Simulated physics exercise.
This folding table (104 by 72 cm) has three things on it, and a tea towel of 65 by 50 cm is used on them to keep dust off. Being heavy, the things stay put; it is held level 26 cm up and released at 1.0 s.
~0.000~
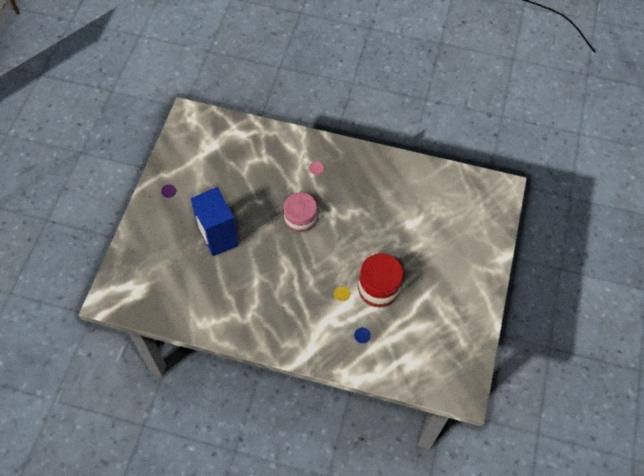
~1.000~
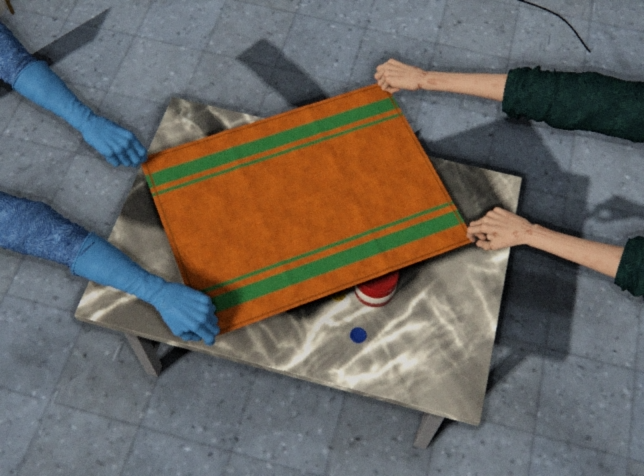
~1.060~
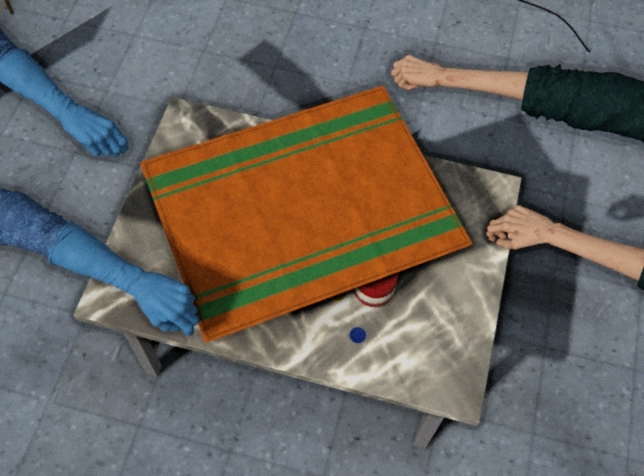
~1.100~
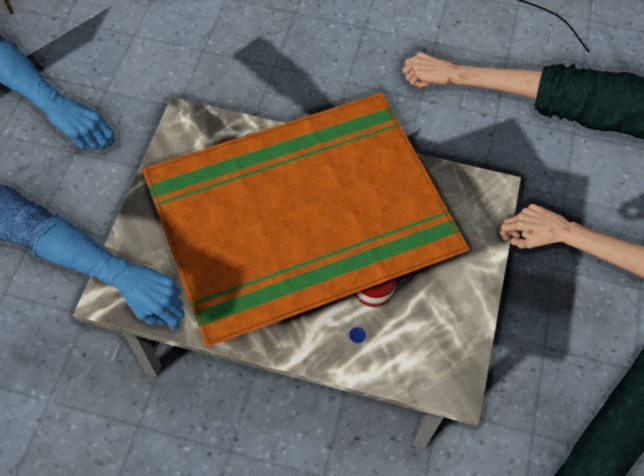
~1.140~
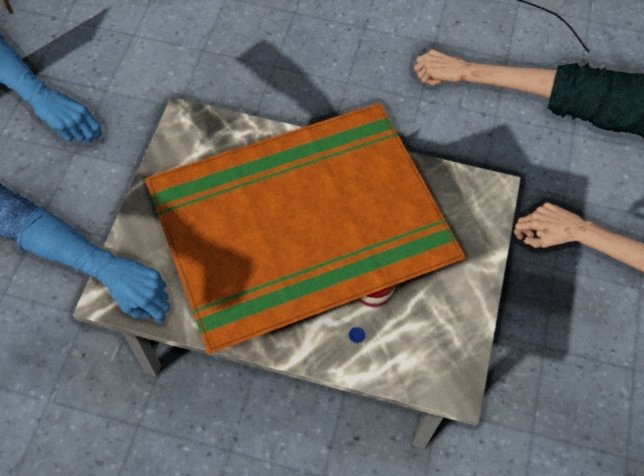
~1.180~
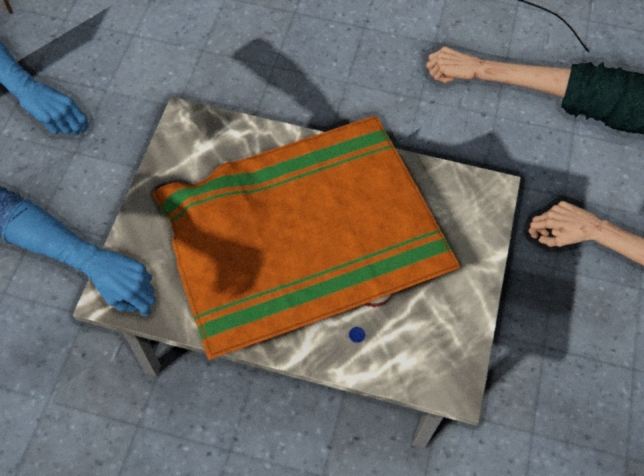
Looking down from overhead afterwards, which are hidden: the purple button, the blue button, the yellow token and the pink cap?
Result: Purple button stays uncovered, blue button remains in the open, yellow token ends under the cloth, pink cap gets covered.
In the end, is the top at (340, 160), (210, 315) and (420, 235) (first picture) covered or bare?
Result, same order: Overlaid, overlaid, visible.
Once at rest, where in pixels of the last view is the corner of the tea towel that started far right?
At about (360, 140).
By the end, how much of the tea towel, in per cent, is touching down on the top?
Around 25 percent.
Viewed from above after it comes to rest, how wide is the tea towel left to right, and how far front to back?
64 cm by 72 cm, more or less.
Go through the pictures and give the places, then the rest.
Shows, purple button (169, 191); blue button (362, 335); yellow token (342, 294); pink cap (316, 168); red canister (382, 272), 10 cm tall; blue carton (212, 207), 16 cm tall; pink tin (300, 206), 6 cm tall, in the first frame.
Shows, tea towel corners (205, 340) (140, 159) (384, 81) (474, 241); highest point 26 cm, lowest 26 cm, in the second frame.
Shows, tea towel corners (206, 343) (140, 163); highest point 24 cm, lowest 24 cm, in the third frame.
Shows, tea towel corners (207, 348) (142, 169); highest point 21 cm, lowest 21 cm, in the fourth frame.
Shows, tea towel corners (208, 354) (145, 179); highest point 17 cm, lowest 17 cm, in the fifth frame.
Shows, tea towel corners (209, 360) (153, 194) (376, 117) (460, 268); highest point 16 cm, lowest 11 cm, in the sixth frame.
By 1.4 s, 20 % of it is down, spanning 70 by 72 cm, above pink cap, yellow token.
By 1.5 s, 20 % of it is down, spanning 68 by 73 cm, above pink cap, yellow token.
By 1.7 s, 20 % of it is down, spanning 66 by 73 cm, above pink cap, yellow token.
By 1.9 s, 25 % of it is down, spanning 63 by 73 cm, above pink cap, yellow token.
By 2.7 s, 25 % of it is down, spanning 64 by 73 cm, above pink cap, yellow token.
